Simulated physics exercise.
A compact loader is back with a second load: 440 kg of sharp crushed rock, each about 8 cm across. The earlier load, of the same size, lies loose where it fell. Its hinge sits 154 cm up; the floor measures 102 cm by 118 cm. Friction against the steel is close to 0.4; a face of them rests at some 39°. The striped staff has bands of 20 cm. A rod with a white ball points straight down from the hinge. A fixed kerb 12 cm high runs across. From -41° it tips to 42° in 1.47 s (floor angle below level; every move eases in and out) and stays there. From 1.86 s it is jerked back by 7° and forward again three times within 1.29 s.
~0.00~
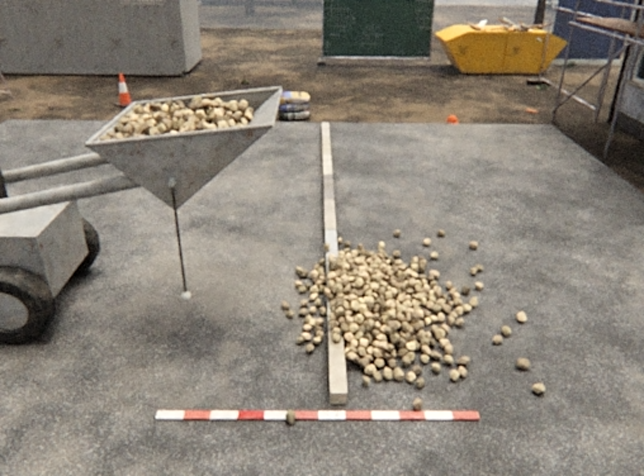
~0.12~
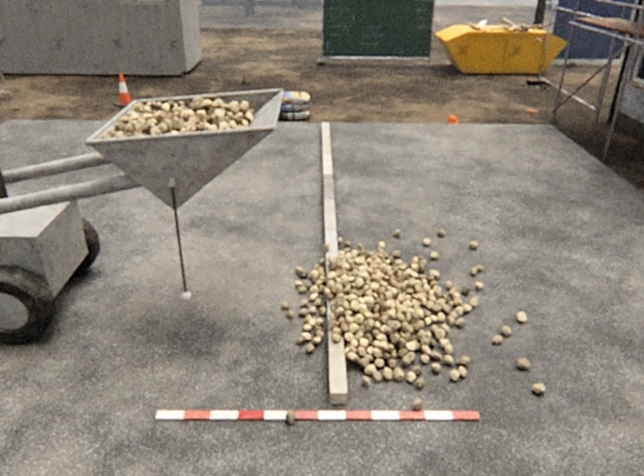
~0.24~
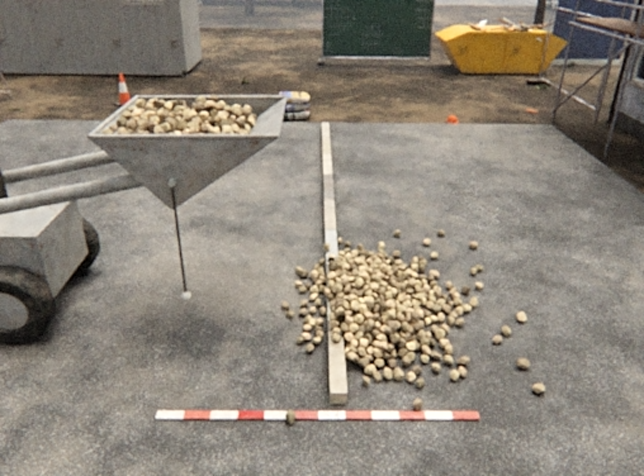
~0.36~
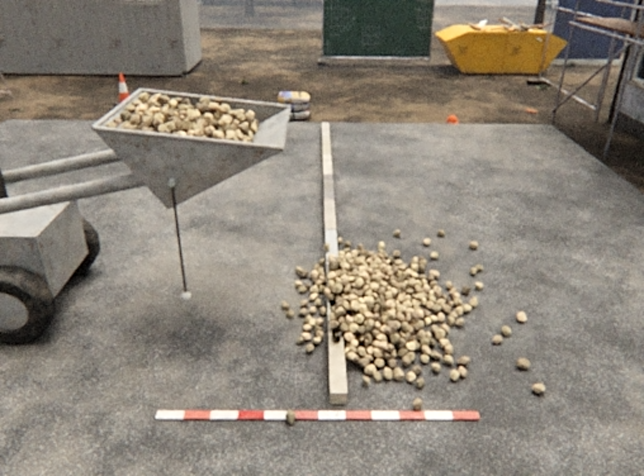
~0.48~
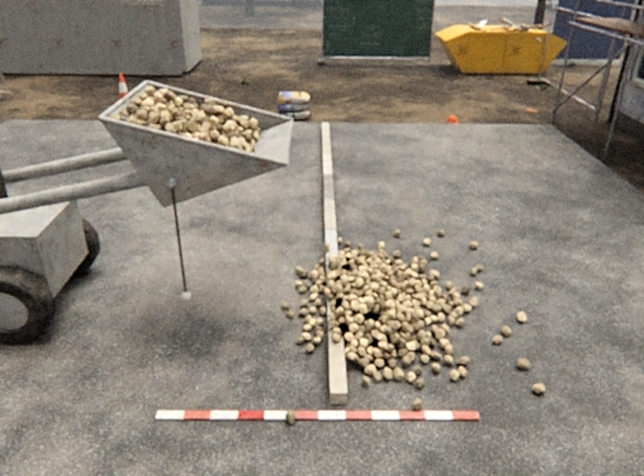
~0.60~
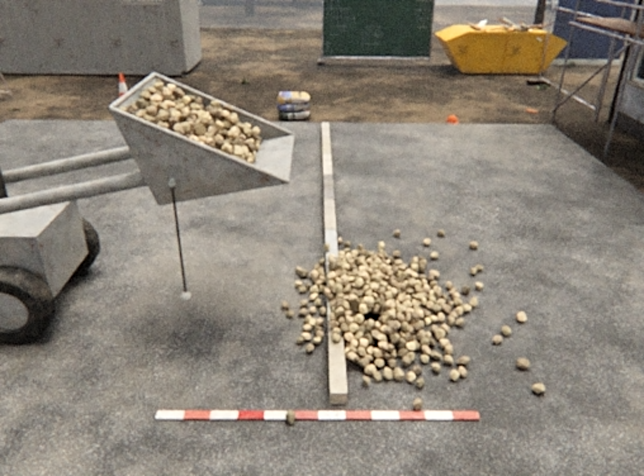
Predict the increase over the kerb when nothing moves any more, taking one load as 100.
Roughly 7 per cent of a load more.
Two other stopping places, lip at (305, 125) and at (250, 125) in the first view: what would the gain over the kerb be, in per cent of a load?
About 35 and 0 per cent.
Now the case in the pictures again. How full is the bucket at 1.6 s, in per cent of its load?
It holds some 50 per cent.
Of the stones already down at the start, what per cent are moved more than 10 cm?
About 0 per cent.
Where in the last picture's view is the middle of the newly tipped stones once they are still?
Their middle is at about (306, 294).
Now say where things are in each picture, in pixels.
In the first picture, the bucket is at -41°, its lip at (272, 126); the top of the load is at (200, 105). The earlier load is highest near (357, 280), 29 cm above ground level, 12 % on this side of the kerb, 88 % over the kerb.
In the second picture, lip at (274, 128), floor tilted -39°, highest stones at (196, 105); the stones move at 0.1 m/s on average.
In the third picture, the bucket is at -35°, its lip at (278, 136); the top of the load is at (173, 107); the stones move at 0.2 m/s on average.
In the fourth picture, lip at (283, 149), floor tilted -28°, highest stones at (144, 102); the stones move at 0.3 m/s on average.
In the fifth picture, lip at (287, 164), floor tilted -20°, highest stones at (150, 96); the stones move at 0.3 m/s on average.
In the sixth picture, the bucket is at -11°, its lip at (289, 182); the top of the load is at (158, 91); the stones move at 0.4 m/s on average.
After 1.1 s the floor is at 29°; in per cent of one load, 100 in the bucket, 12 on this side of the kerb, 88 over the kerb; the foremost stones are at (497, 303).
After 1.6 s the floor is at 42°; in per cent of one load, 52 in the bucket, 60 on this side of the kerb, 88 over the kerb; the foremost stones are at (497, 303).
After 3.6 s the floor is at 42°; in per cent of one load, 0 in the bucket, 104 on this side of the kerb, 96 over the kerb; the foremost stones are at (497, 303).
After 6.3 s the floor is at 42°; in per cent of one load, 0 in the bucket, 104 on this side of the kerb, 96 over the kerb; the foremost stones are at (497, 303). Net gain over the kerb, 7.
